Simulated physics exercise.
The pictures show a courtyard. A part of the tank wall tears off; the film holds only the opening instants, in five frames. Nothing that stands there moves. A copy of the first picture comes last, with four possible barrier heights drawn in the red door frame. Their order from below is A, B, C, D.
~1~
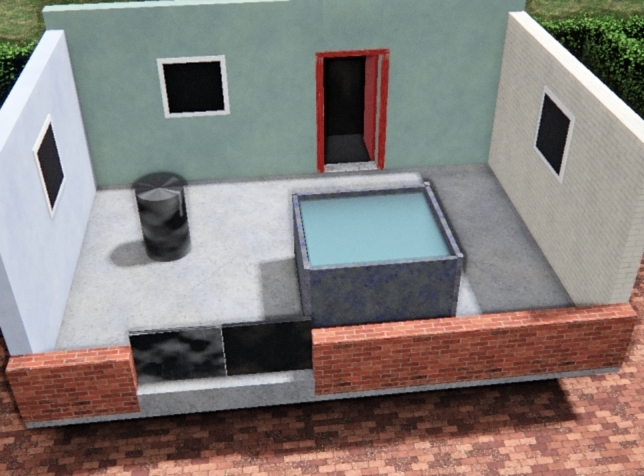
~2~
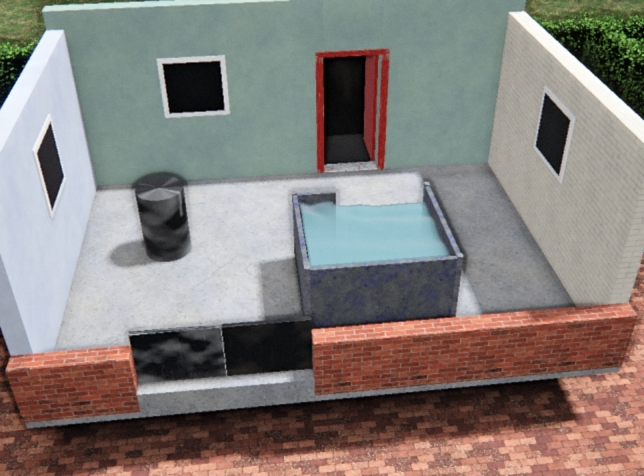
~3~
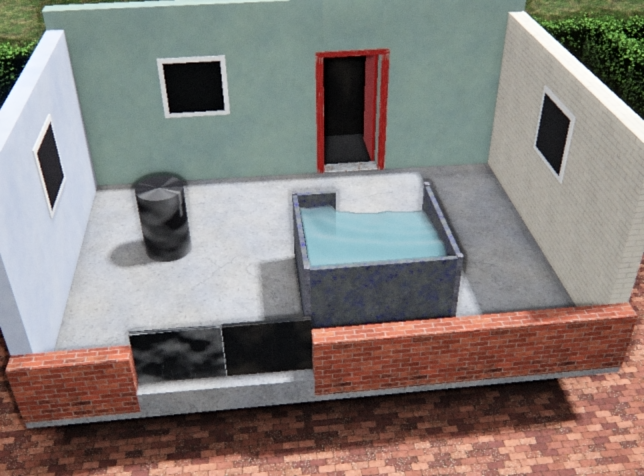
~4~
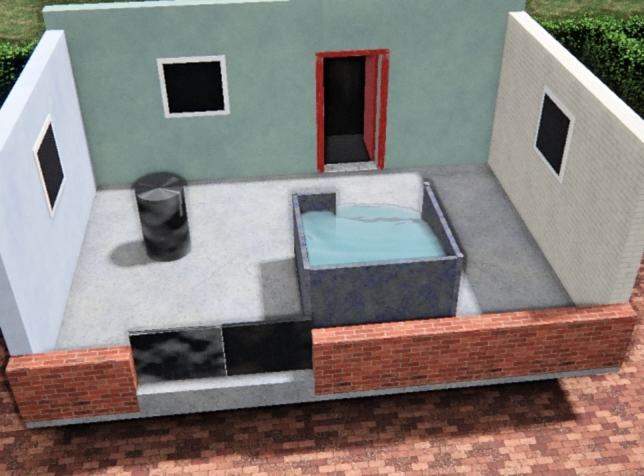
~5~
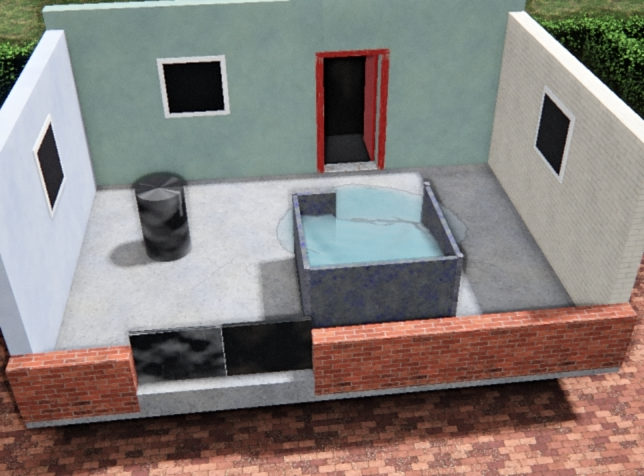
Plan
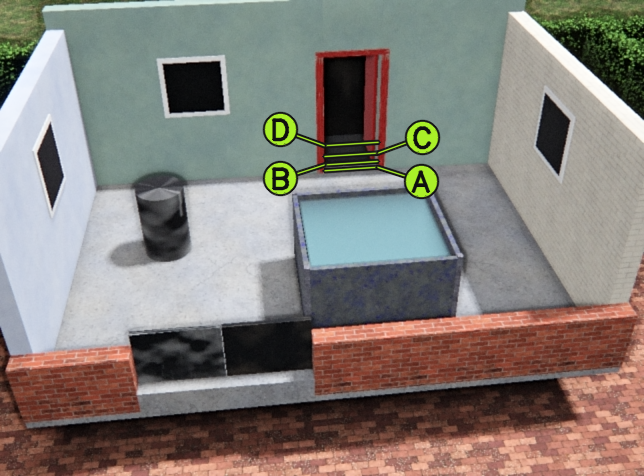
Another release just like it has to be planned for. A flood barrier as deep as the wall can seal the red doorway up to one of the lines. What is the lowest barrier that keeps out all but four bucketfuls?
That is height D.
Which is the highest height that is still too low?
Height C.
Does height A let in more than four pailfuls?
Yes, that goes wrong.
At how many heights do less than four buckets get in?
One of them.
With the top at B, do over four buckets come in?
Yes.
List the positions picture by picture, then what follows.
Water in the tank at rest, its middle at (372, 229); foot of the red doorway at (351, 171); shut gate at (222, 334).
Water covers 1 % of the ground, its front hidden from here.
Water covers 4 % of the ground, its front hidden from here.
Water covers 8 % of the ground, its front hidden from here.
Water covers 15 % of the ground and shows as far out as (344, 187).
On the marked copy, A at (351, 168); B at (351, 163); C at (351, 154); D at (351, 144); from the bottom up A, B, C, D.
For height A, dozens of bucketfuls pour in.
For height B, dozens of bucketfuls pour in.
For height C, about 14 bucketfuls get in.
For height D, a splash gets over, under a bucket.
